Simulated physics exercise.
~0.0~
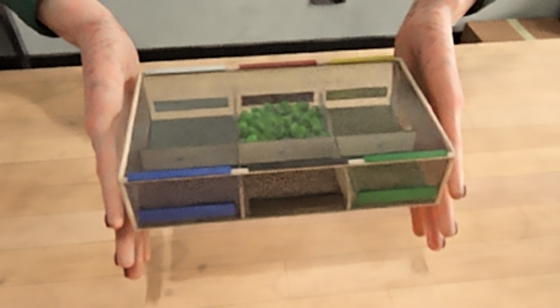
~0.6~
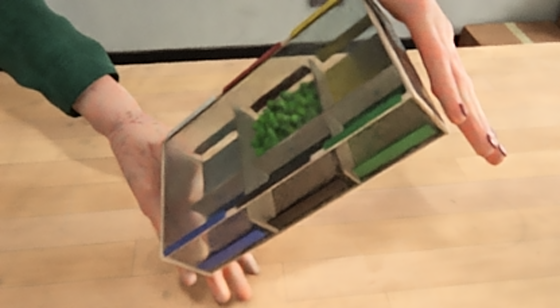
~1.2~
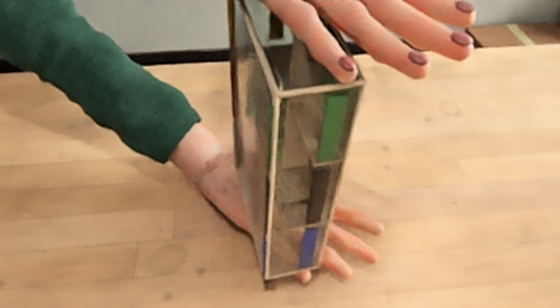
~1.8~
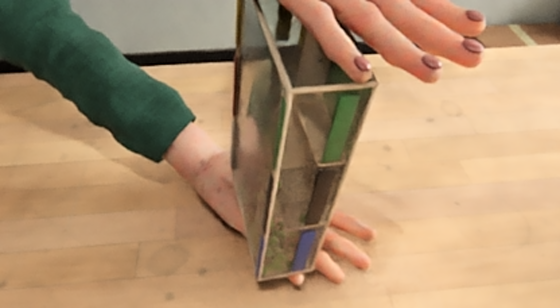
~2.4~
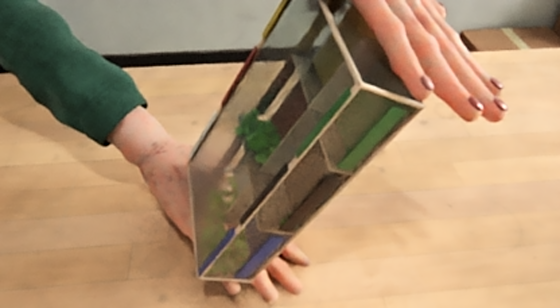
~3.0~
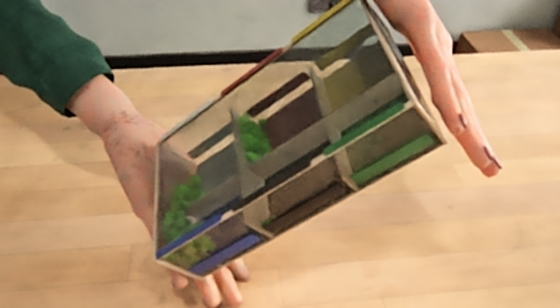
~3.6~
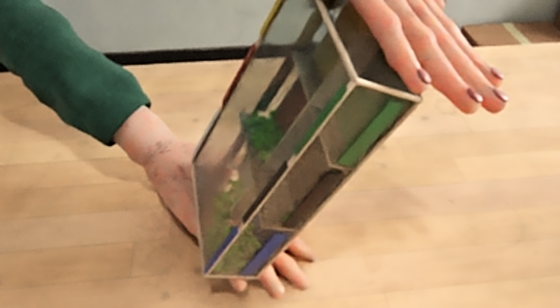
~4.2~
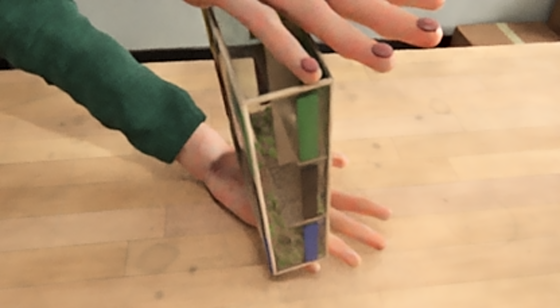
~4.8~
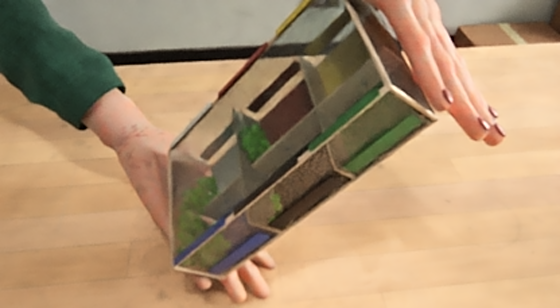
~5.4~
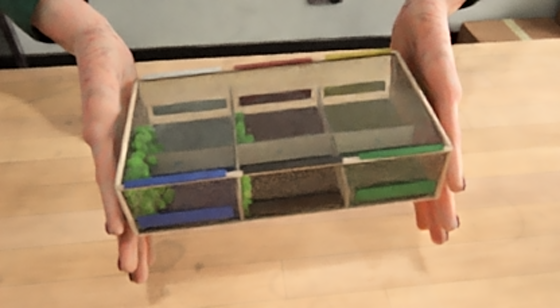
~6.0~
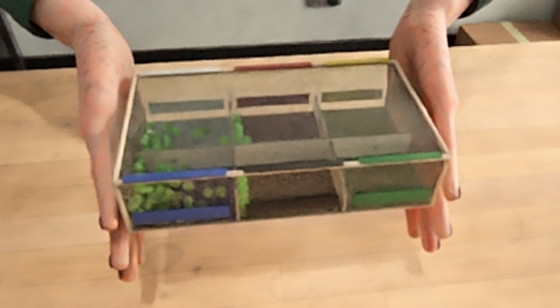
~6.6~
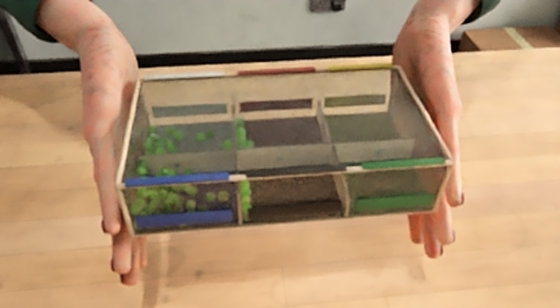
Hands tipping a clear-lidded divided box of green peas upright and back twice, then levelling it with peas scattered at left.
